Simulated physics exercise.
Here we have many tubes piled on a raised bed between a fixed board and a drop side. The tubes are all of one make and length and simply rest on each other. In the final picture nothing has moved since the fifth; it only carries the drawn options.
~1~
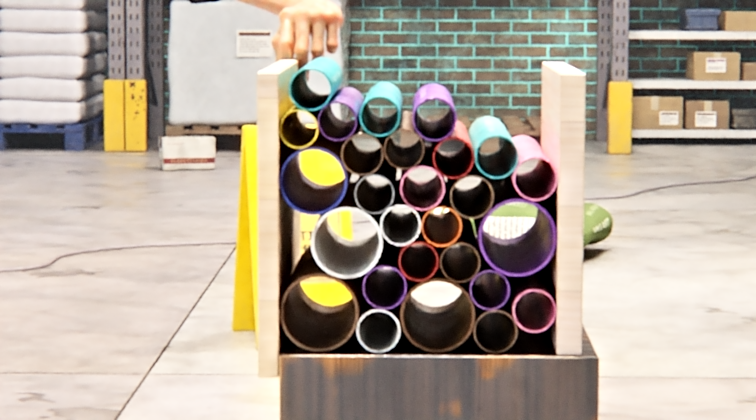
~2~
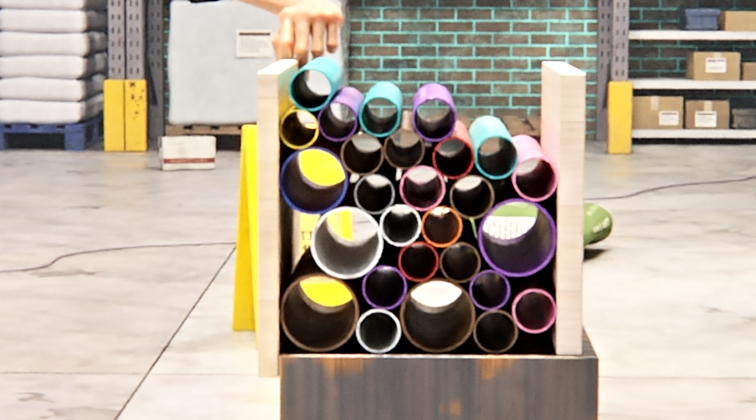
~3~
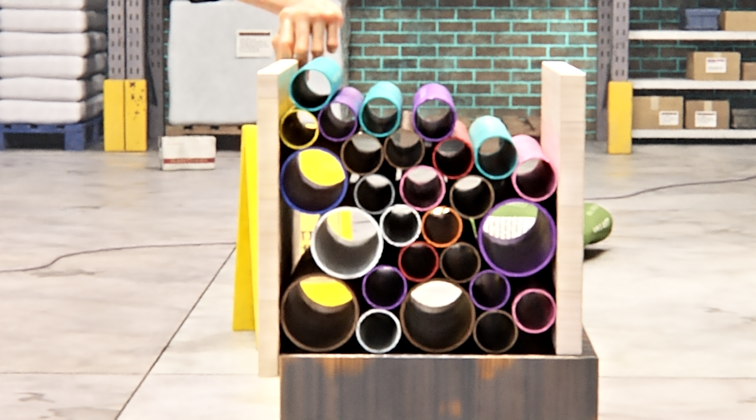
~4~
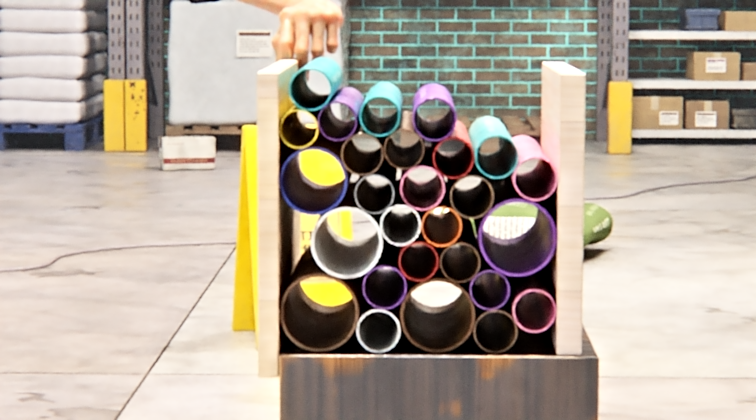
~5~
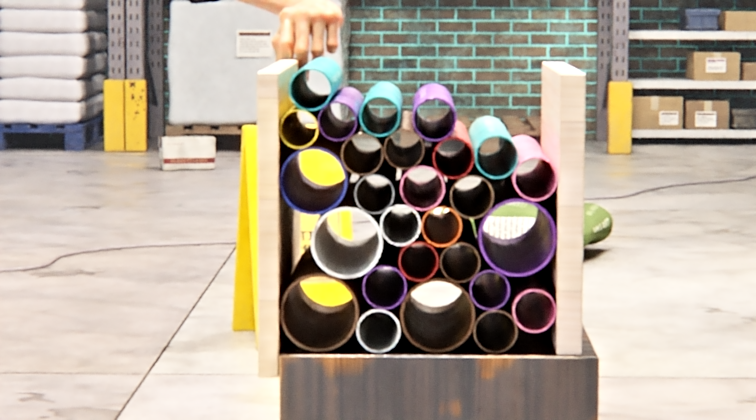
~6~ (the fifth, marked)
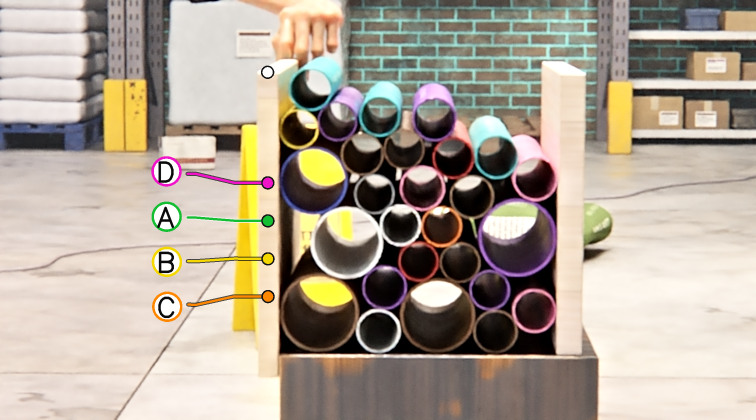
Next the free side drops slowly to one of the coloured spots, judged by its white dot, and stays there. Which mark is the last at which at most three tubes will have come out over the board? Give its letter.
Mark A is as low as it can go.
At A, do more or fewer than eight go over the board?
Fewer than eight.
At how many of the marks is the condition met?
Two of them.
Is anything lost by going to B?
Yes, at B.
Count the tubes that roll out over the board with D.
With D, two.
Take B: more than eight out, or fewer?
Fewer than eight.
On the marked copy, A at (268, 221); B at (268, 259); C at (268, 296); D at (267, 183); the white dot at (267, 73).
With A. Early on, top of the board (279, 141).
Further on, top of the board (279, 217).
At the end, top of the board (279, 220), two out over the board.
As for the rest, B four out over the board; C more than three out over the board; D two out over the board.
